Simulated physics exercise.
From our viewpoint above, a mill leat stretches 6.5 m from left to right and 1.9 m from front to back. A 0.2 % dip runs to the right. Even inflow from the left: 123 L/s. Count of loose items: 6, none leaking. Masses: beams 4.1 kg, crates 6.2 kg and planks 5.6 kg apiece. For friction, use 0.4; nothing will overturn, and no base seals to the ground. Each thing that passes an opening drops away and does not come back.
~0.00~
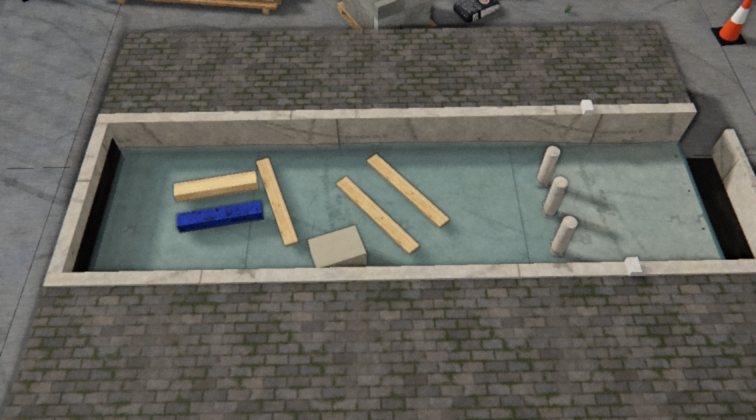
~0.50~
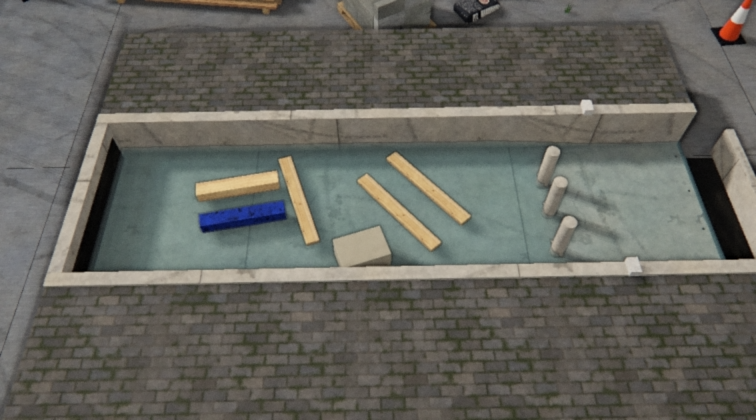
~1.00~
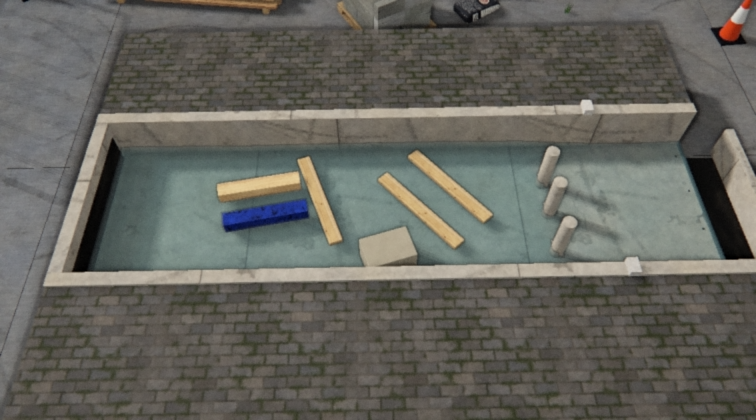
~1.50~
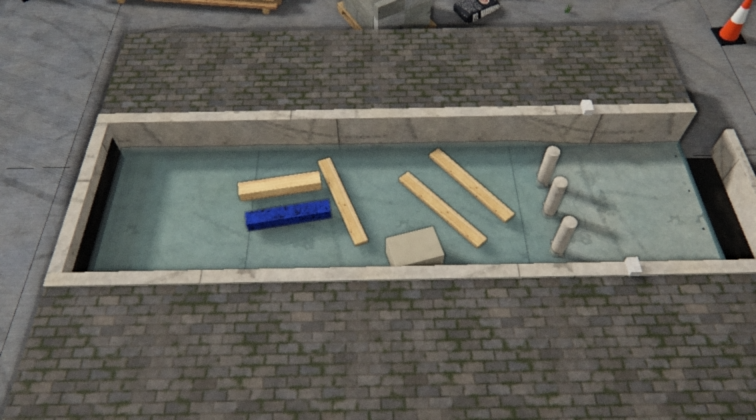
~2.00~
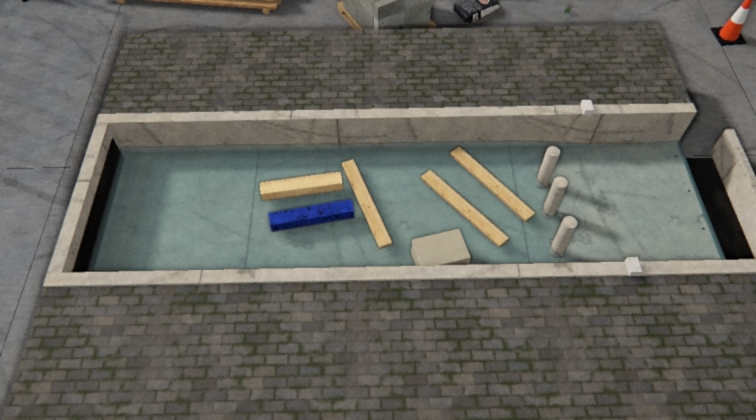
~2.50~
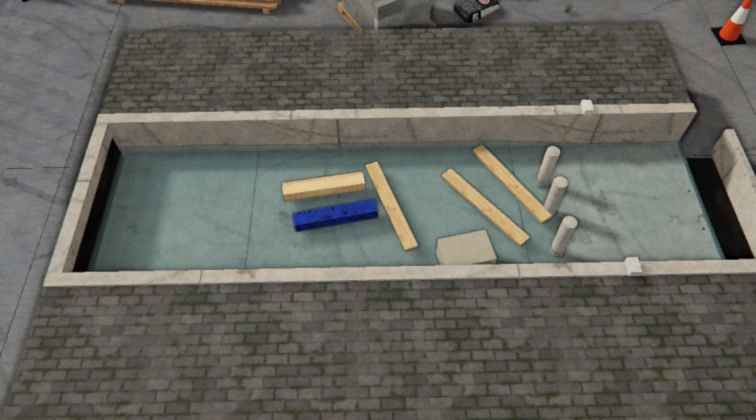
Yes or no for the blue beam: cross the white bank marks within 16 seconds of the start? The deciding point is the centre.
My call is that the blue beam never clears the marks in time.
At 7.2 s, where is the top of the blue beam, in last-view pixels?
Estimated top position: Near (458, 219).
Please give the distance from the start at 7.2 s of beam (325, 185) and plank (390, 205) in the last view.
Answer, in order asked: 300 cm, 250 cm.
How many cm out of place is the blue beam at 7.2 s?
By that time, close to 250 cm.
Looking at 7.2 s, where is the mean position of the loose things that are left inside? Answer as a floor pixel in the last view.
Roughly at (496, 219).
After 3.5 s the blue beam is near (385, 211), 1.8 m from its start, afloat; 0 of 6 are over the mark; 6 afloat.
After 7.2 s the blue beam is near (458, 219), 2.5 m from its start, afloat; 0 of 6 are over the mark; 6 afloat.
After 12.0 s the blue beam is near (470, 226), 2.7 m from its start, afloat; 0 of 6 are over the mark; 6 afloat.
After 16.0 s the blue beam is near (470, 226), 2.7 m from its start, afloat; 0 of 6 are over the mark; 6 afloat.
